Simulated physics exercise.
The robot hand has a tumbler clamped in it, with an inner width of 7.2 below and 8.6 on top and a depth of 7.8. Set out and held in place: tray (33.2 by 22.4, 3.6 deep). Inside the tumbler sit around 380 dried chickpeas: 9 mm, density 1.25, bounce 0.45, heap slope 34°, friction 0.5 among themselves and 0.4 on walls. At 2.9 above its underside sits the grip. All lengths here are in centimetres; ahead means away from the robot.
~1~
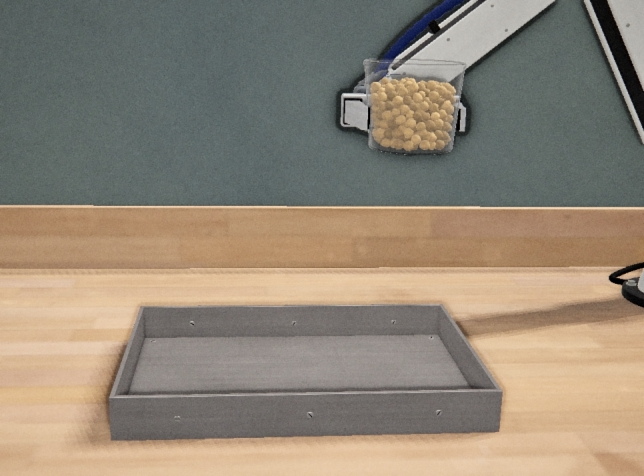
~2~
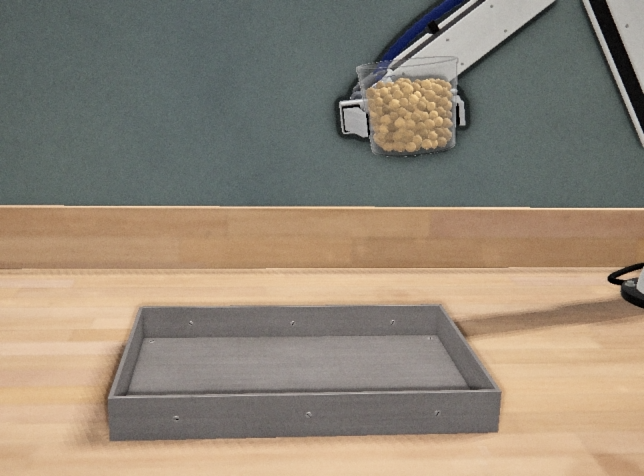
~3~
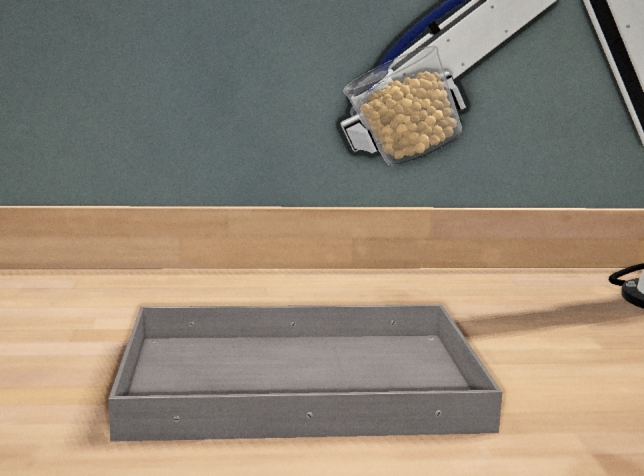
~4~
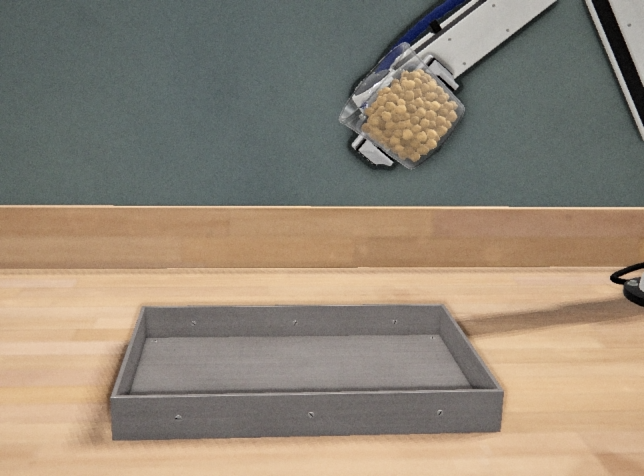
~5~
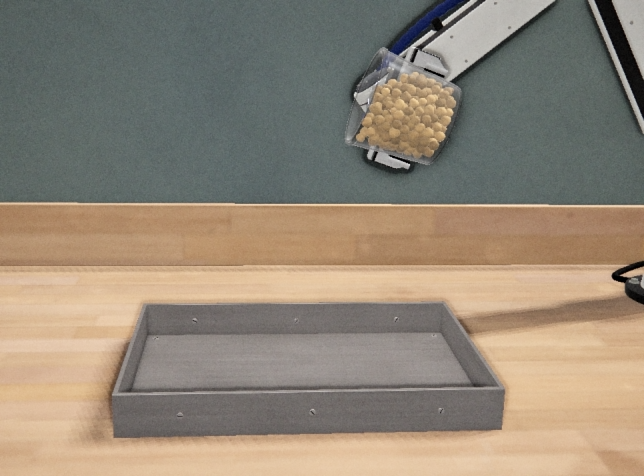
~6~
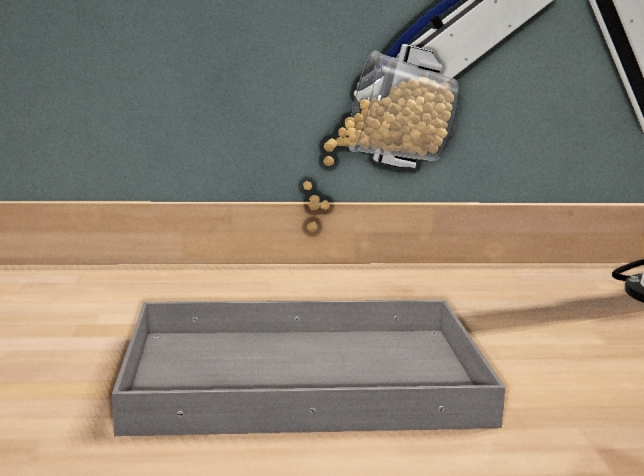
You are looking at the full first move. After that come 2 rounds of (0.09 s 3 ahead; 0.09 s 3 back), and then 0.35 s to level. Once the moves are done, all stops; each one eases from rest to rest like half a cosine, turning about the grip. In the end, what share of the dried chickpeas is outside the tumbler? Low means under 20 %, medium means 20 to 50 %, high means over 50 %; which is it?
It is high.
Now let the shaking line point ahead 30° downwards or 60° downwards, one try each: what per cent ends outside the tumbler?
Try one gives about 50 in a hundred, try two about 30 in a hundred.
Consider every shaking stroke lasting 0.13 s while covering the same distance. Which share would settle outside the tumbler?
I'd expect some 55 per cent.
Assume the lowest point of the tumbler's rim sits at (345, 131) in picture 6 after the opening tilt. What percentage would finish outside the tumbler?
Some 45 per cent.
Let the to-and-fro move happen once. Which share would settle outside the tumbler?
It would come to about 60 %.
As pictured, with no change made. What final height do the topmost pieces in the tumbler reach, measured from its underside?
About 3.5 cm.
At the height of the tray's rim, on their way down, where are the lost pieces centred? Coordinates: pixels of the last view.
About at (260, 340).
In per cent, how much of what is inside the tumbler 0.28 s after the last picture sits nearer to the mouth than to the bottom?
About 60 per cent.
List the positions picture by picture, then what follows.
In the first picture, tumbler middle at (413, 107), level; upper third of the load around (412, 94), from x 375 to 450, top at y 80; 383 in the tumbler.
In the second picture, tumbler middle at (410, 108), tilted 7° forward; upper third of the load around (411, 95), from x 370 to 450, top at y 85.
In the third picture, tumbler middle at (408, 109), tilted 27° forward; upper third of the load around (415, 96), from x 365 to 450, top at y 75.
In the fourth picture, tumbler middle at (405, 111), tilted 51° forward; upper third of the load around (414, 96), from x 365 to 455, top at y 75.
In the fifth picture, tumbler middle at (405, 112), tilted 71° forward; upper third of the load around (413, 96), from x 360 to 450, top at y 75.
In the sixth picture, tumbler middle at (405, 111), tilted 78° forward; upper third of the load around (420, 102), from x 310 to 450, top at y 80; 376 in the tumbler, 7 in flight or on a rim.
Then, 0.28 s after the last picture, tilted 78° forward, highest piece 27 above the table; 193 in the tumbler, 43 in the tray, 147 in flight or on a rim.
Then, 0.57 s after the last picture, tilted 28° forward, highest piece 29 above the table; 268 in the tray, 110 in the tumbler, 2 on the table or floor, 3 in flight or on a rim.
Then, 0.91 s after the last picture, level, highest piece 27 above the table; 270 in the tray, 110 in the tumbler, 3 on the table or floor.
Then, 1.96 s after the last picture, level, highest piece 27 above the table; 270 in the tray, 110 in the tumbler, 3 on the table or floor.
Final count, 270 in the tray, 110 in the tumbler, 3 on the table or floor. That is 71 % outside the tumbler.
